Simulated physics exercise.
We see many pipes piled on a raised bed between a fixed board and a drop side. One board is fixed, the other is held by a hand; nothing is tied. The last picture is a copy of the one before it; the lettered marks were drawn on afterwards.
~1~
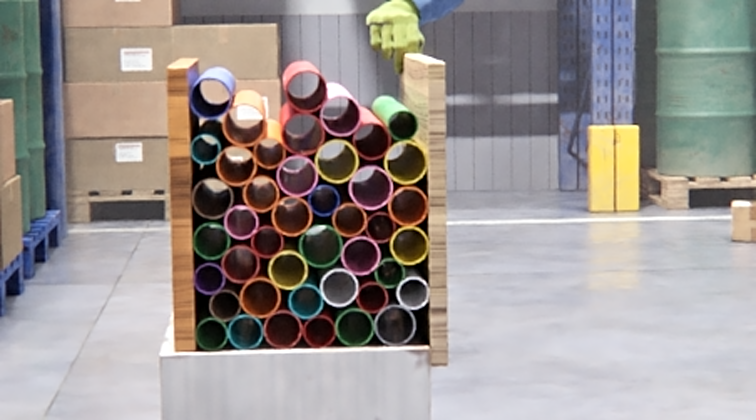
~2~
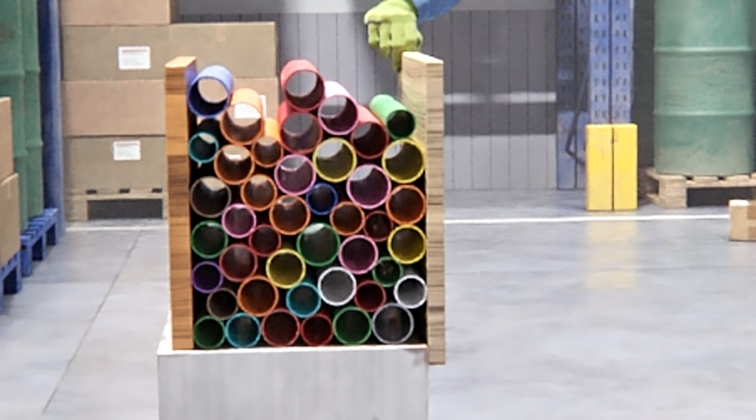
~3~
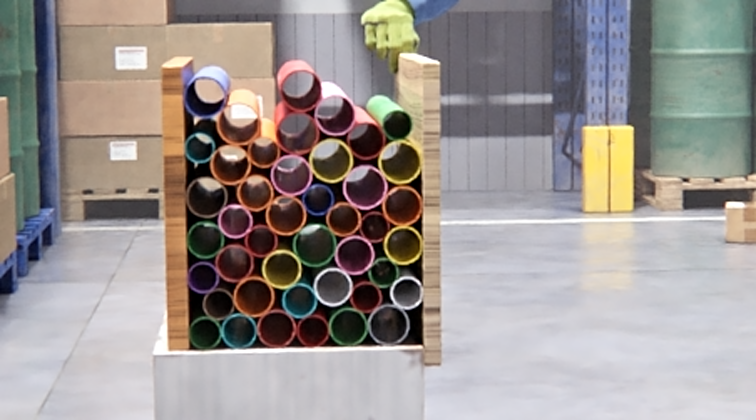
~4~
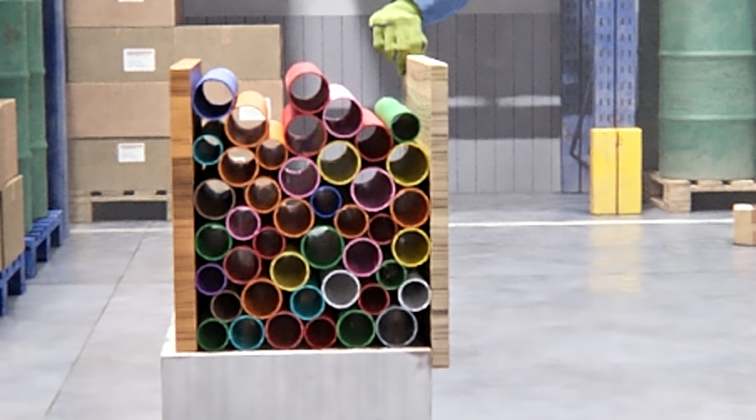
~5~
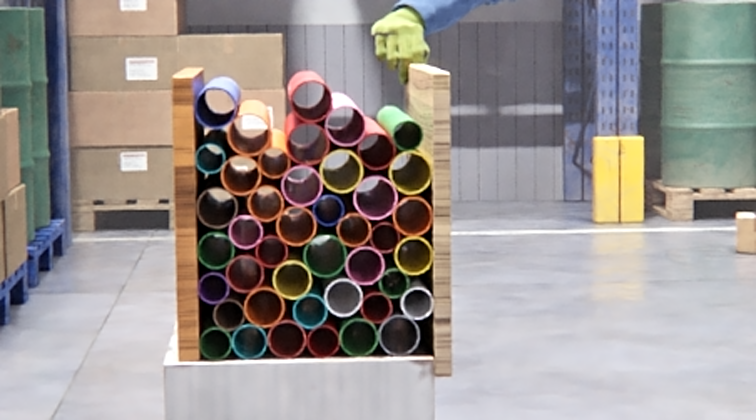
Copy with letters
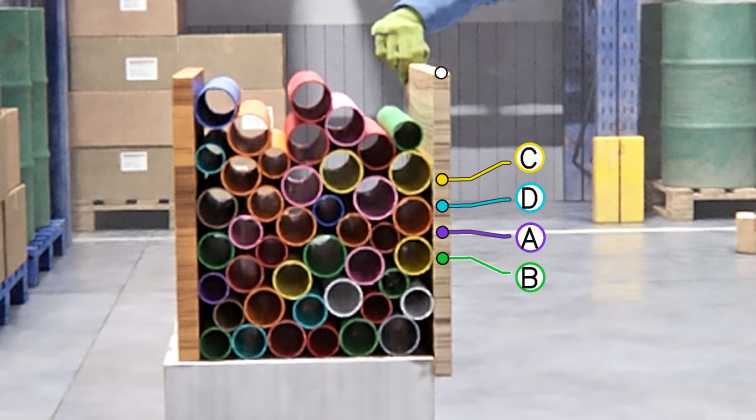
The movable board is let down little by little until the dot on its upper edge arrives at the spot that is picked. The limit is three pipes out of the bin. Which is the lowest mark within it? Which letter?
Slide it to C.
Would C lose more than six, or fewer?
It loses fewer than six.
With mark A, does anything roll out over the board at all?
Yes, at A.
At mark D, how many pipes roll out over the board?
The count is five.
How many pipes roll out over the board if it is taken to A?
The count is five.
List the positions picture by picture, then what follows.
A pink pipe (241, 222); a pink pipe (297, 176); an orange pipe (269, 152), in the first frame.
An orange pipe (267, 151); a blue pipe (208, 97), in the second frame.
Side board (417, 197); a green pipe (205, 333), in the third frame.
A grey pipe (396, 326); a brown pipe (227, 306), in the fourth frame.
A yellow pipe (414, 256); a red pipe (271, 251); a pink pipe (245, 232), in the fifth frame.
On the copy, A at (443, 232); B at (443, 258); C at (442, 179); D at (443, 206); the white dot at (442, 73).
On C. First, top of the board (432, 123).
Then, top of the board (432, 179).
Finally, top of the board (432, 179), none out over the board.
By contrast, A more than three out over the board; B more than three out over the board; D more than three out over the board.
